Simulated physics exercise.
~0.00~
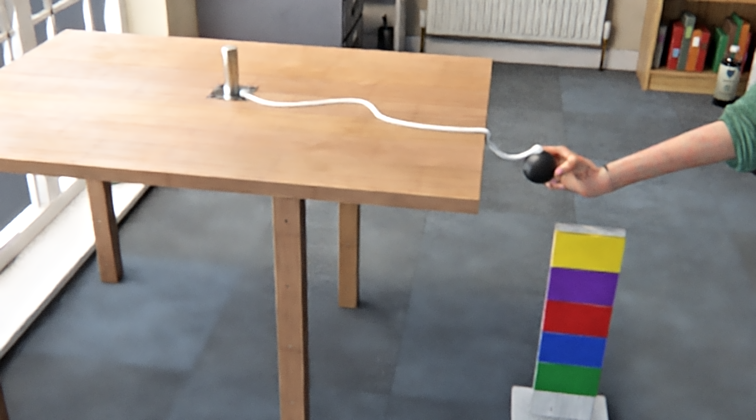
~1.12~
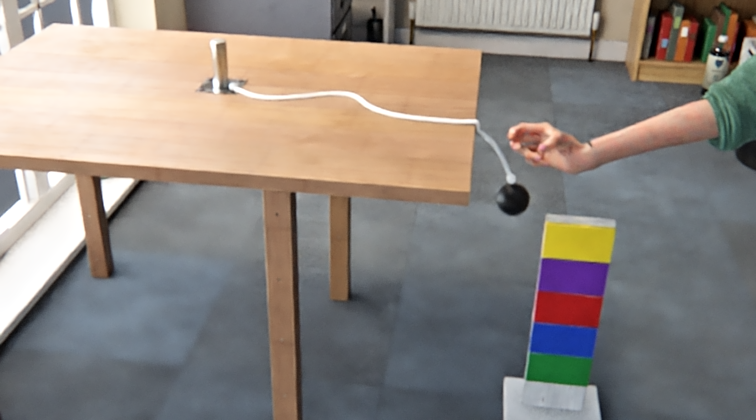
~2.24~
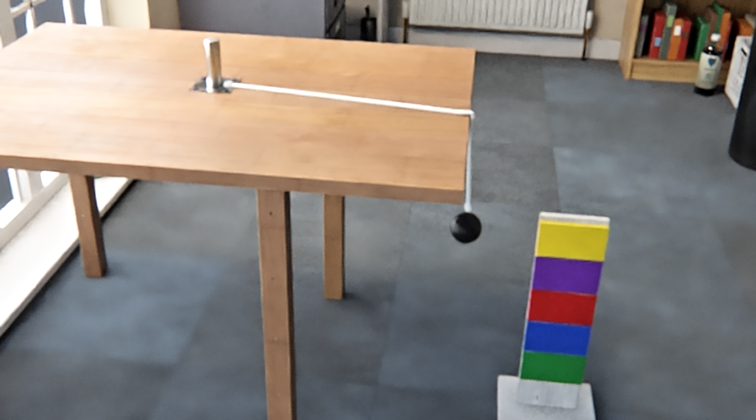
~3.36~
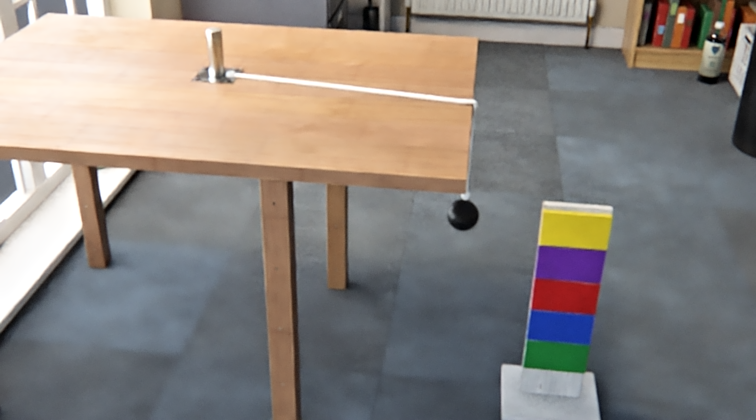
A black ball on a white cord is held by a hand just past the right edge of a wooden table, in a carpeted room seen from slightly above by a gently swaying camera. The cord runs loosely across the tabletop to a small upright post, and to the right stands a board banded yellow, purple, red, blue and green from top to bottom. The fingers open and draw back, and the ball drops, swinging left toward the table. The cord pulls straight over the edge, and the ball ends up hanging beneath it, level with the yellow band.
